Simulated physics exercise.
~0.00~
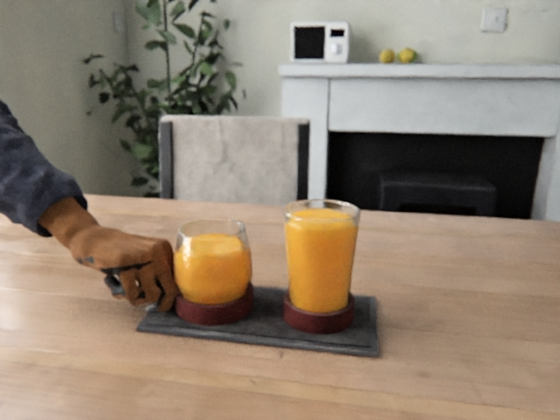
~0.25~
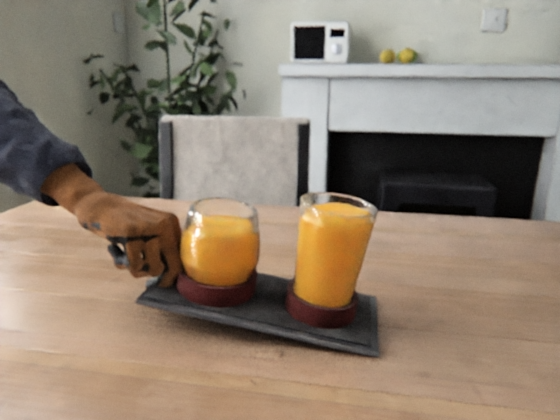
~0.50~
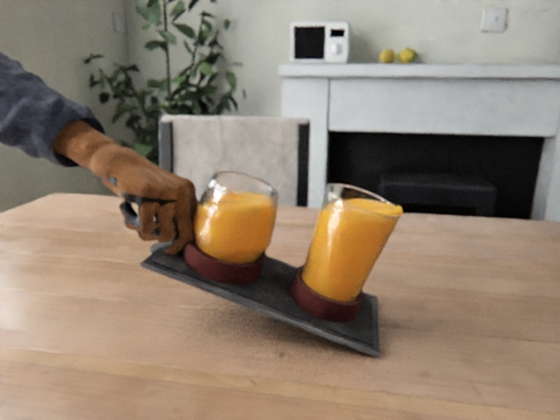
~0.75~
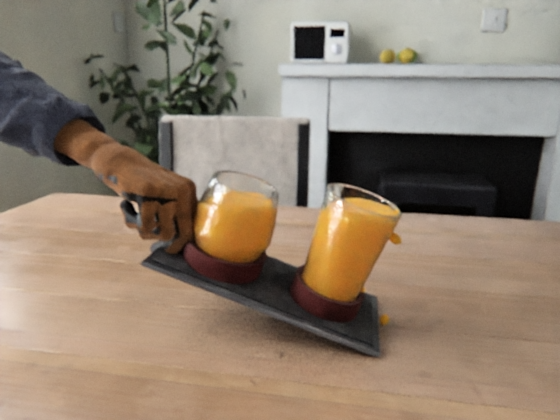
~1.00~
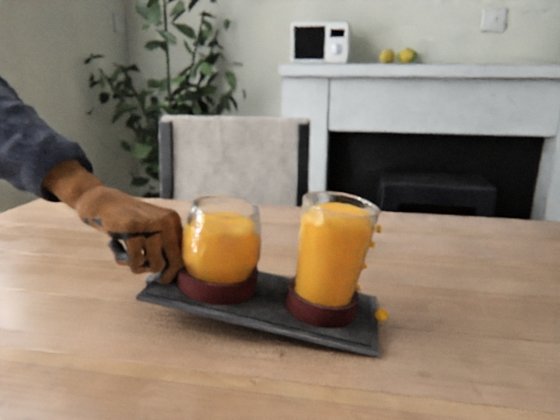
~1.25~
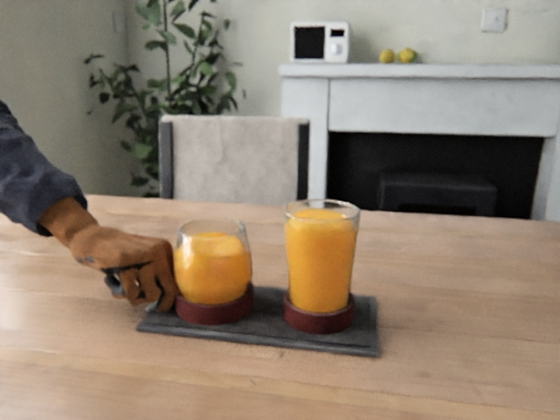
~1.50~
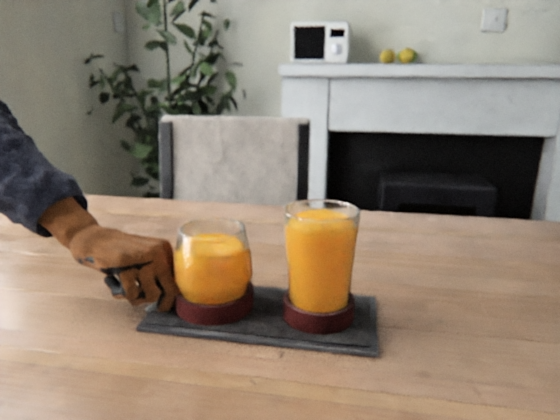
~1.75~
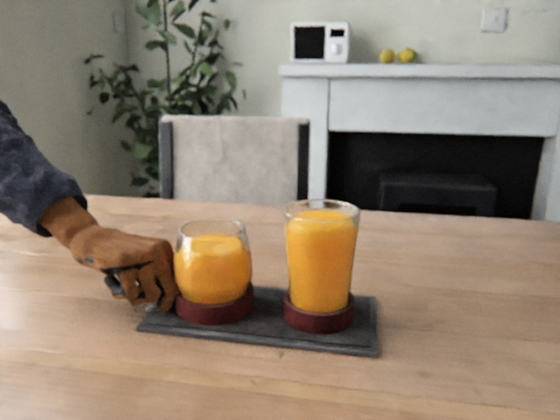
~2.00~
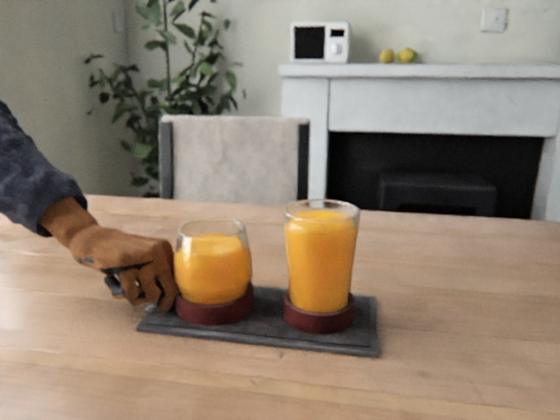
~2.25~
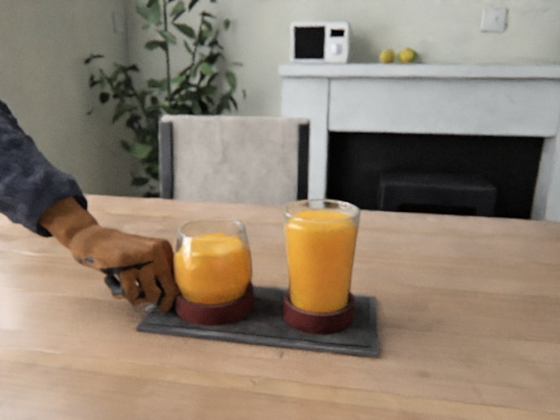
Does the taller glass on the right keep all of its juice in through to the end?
No, some juice spills over the rim of the taller glass while the tray is tilted, though most of it is still in the glass at the end.
